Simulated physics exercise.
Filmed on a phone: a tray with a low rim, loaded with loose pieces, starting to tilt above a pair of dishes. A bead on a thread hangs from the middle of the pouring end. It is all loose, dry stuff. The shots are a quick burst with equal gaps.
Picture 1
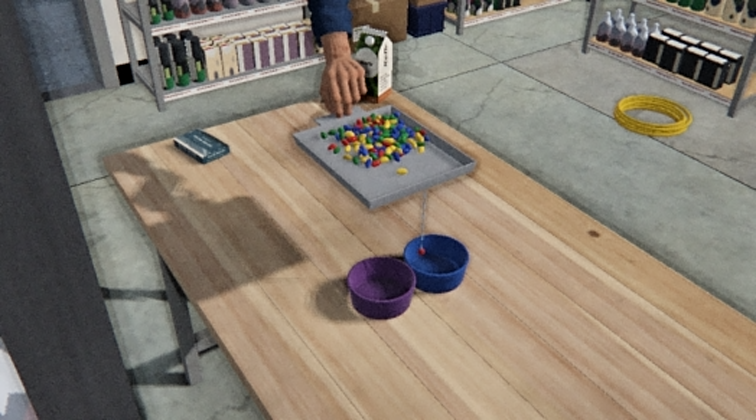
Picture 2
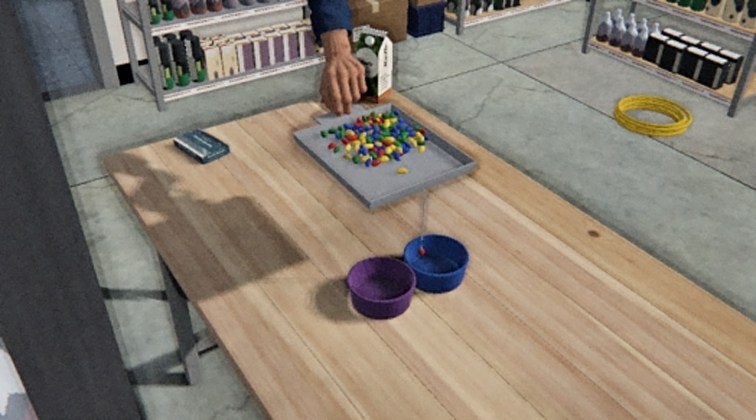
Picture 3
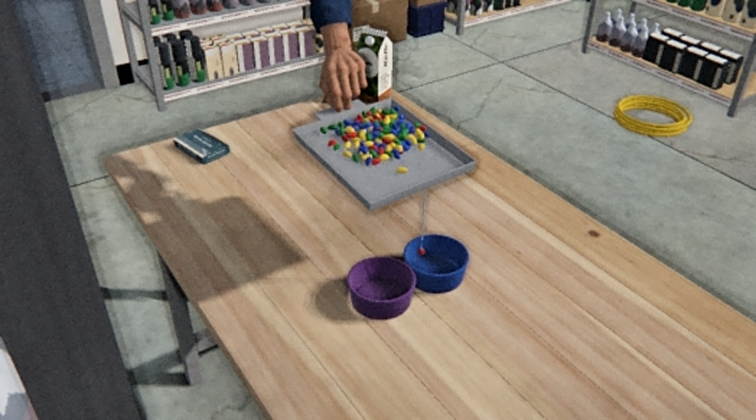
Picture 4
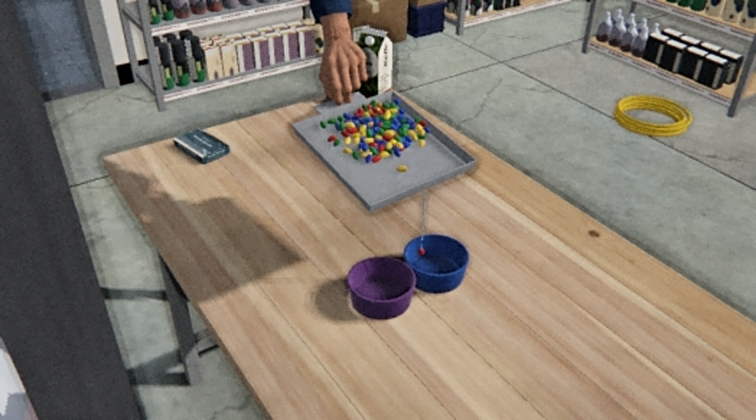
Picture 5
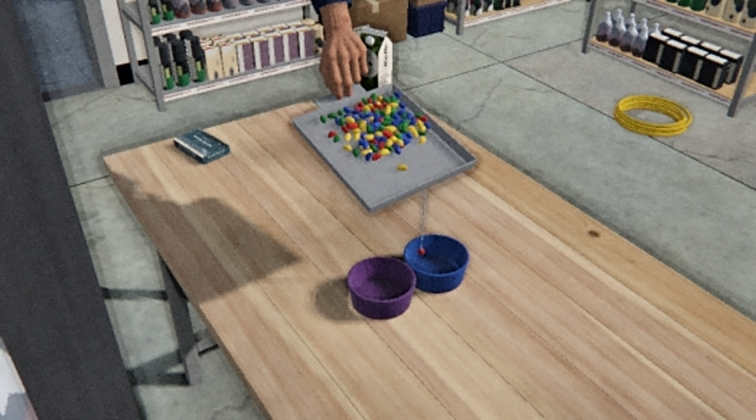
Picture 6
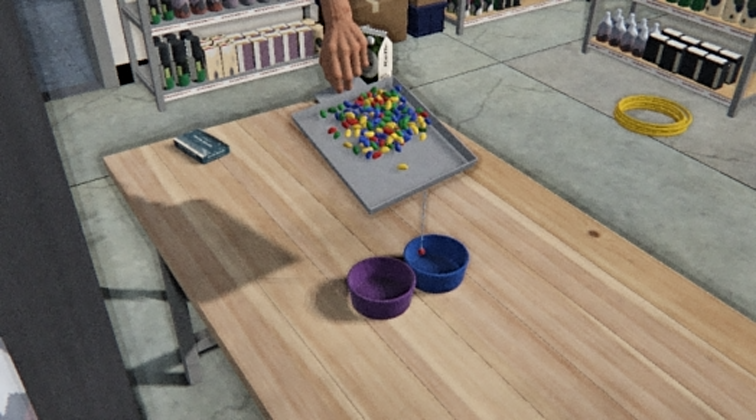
A hand reaches in from the top to the far end of a grey tray on a wooden table, seen from above at an angle in a storeroom with stocked shelves. Red, yellow, green and blue jelly beans cover the tray's far half, with a purple dish and a blue dish in front. The hand slowly raises the far end, tilting the tray slightly, while the camera stays still.
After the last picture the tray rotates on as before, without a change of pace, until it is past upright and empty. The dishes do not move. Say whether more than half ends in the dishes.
In the dishes lies over half of it.
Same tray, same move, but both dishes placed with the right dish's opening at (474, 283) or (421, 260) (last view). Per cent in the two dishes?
The first gives 20 %, the second 60 %.
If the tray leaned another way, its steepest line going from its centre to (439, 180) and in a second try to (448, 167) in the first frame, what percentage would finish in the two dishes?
About 30 and 30 per cent.
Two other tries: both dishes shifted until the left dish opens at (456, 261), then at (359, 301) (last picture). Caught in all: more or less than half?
The first try: Less than half. The second: More than half.
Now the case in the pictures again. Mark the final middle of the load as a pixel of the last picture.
Close to (386, 300).
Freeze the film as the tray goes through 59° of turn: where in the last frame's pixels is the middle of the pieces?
Roughly at (395, 180).
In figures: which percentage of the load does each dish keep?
Left dish near 70 in a hundred; right dish near 0.
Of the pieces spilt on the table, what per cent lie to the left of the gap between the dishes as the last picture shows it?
Near 30 %.
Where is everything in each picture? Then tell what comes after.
The first picture shows corners of the pouring end (371, 199) and (473, 161), level; middle of the load (378, 139), jelly beans; left dish (400, 306); right dish (456, 280); bead on its thread (421, 252).
The second picture shows corners of the pouring end (371, 200) and (473, 161), level; middle of the load (378, 138).
The third picture shows corners of the pouring end (371, 201) and (473, 161), tipped barely, lowest at the left corner; middle of the load (378, 135).
The fourth picture shows corners of the pouring end (371, 203) and (474, 160), tipped a little, lowest at the left corner; middle of the load (378, 130).
The fifth picture shows corners of the pouring end (371, 205) and (474, 159), tipped a little, lowest at the left corner; middle of the load (378, 125).
The sixth picture shows corners of the pouring end (371, 207) and (475, 158), tipped clearly, lowest at the left corner; middle of the load (379, 121); left dish (400, 306); right dish (456, 280).
Just after the last frame, tray tipped steeply; almost all on the tray; about a tenth in the air.
A moment on, tray tipped right over; roughly half on the tray; roughly a quarter in the left dish; just a few in the right dish; about a tenth outside both; roughly a quarter in the air.
Further on, tray tipped past a quarter turn; roughly two thirds in the left dish; just a few in the right dish; roughly a third outside both.
When it is over, tray tipped past a quarter turn; roughly two thirds in the left dish; just a few in the right dish; roughly a third outside both.
